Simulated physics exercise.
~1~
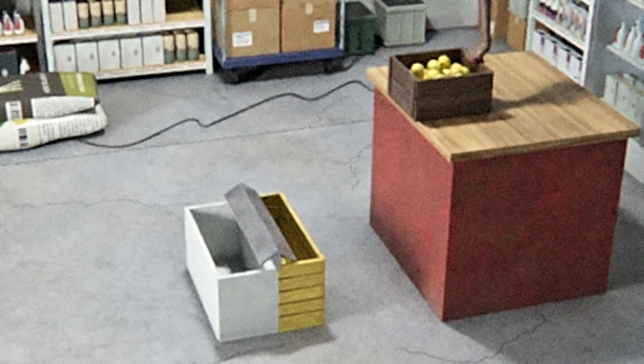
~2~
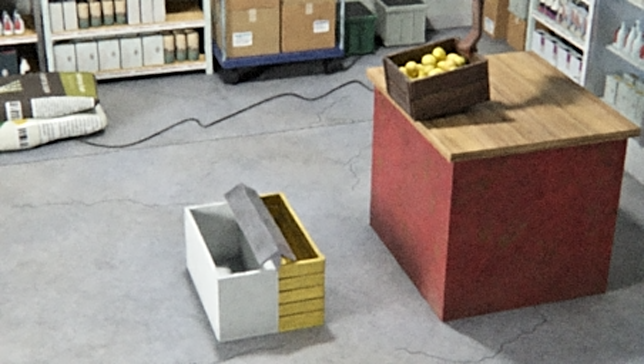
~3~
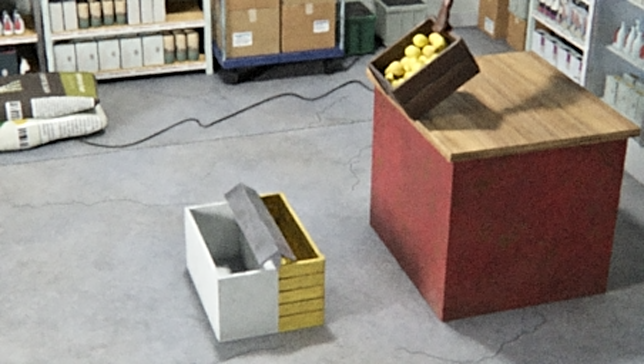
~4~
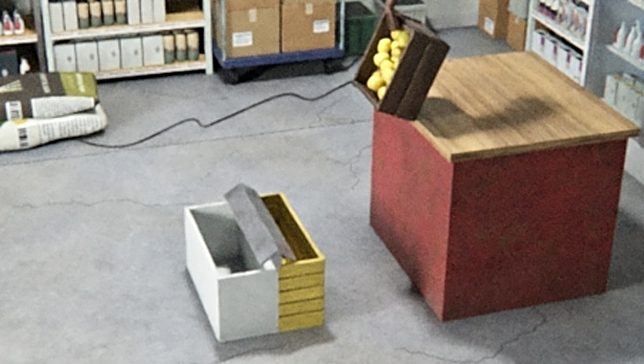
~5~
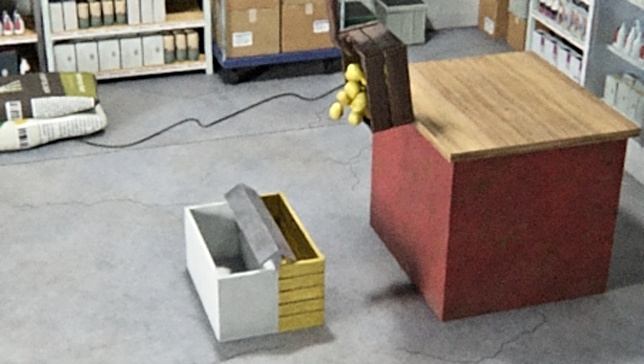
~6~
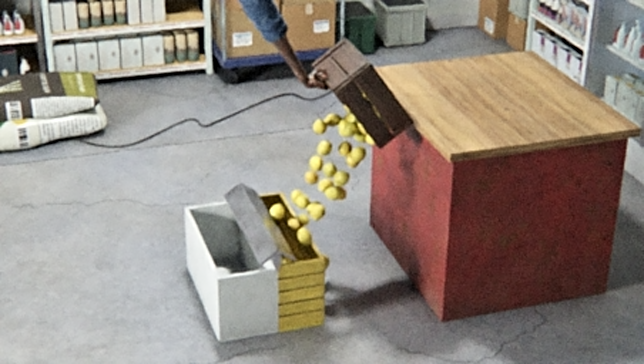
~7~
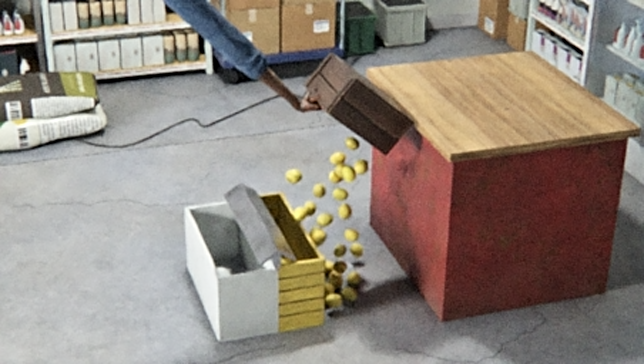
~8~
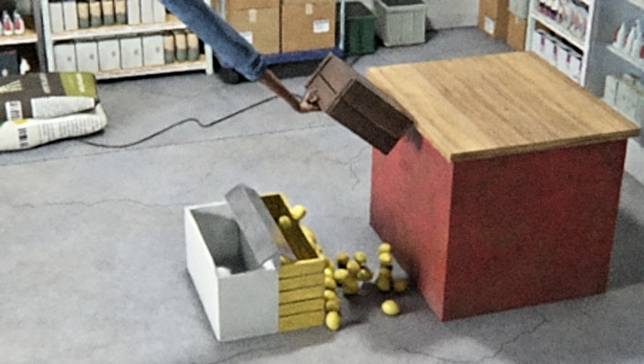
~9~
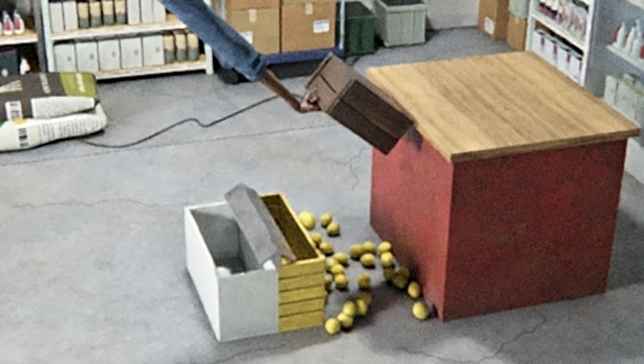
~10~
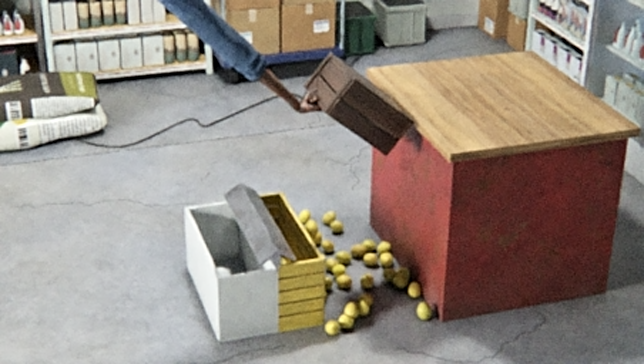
The clip shows a wooden box of lemons on a red bench being tipped leftward by a hand, spilling them toward a yellow box beside a white bin. A few land inside the yellow box, but most scatter across the floor between it and the bench and come to rest.
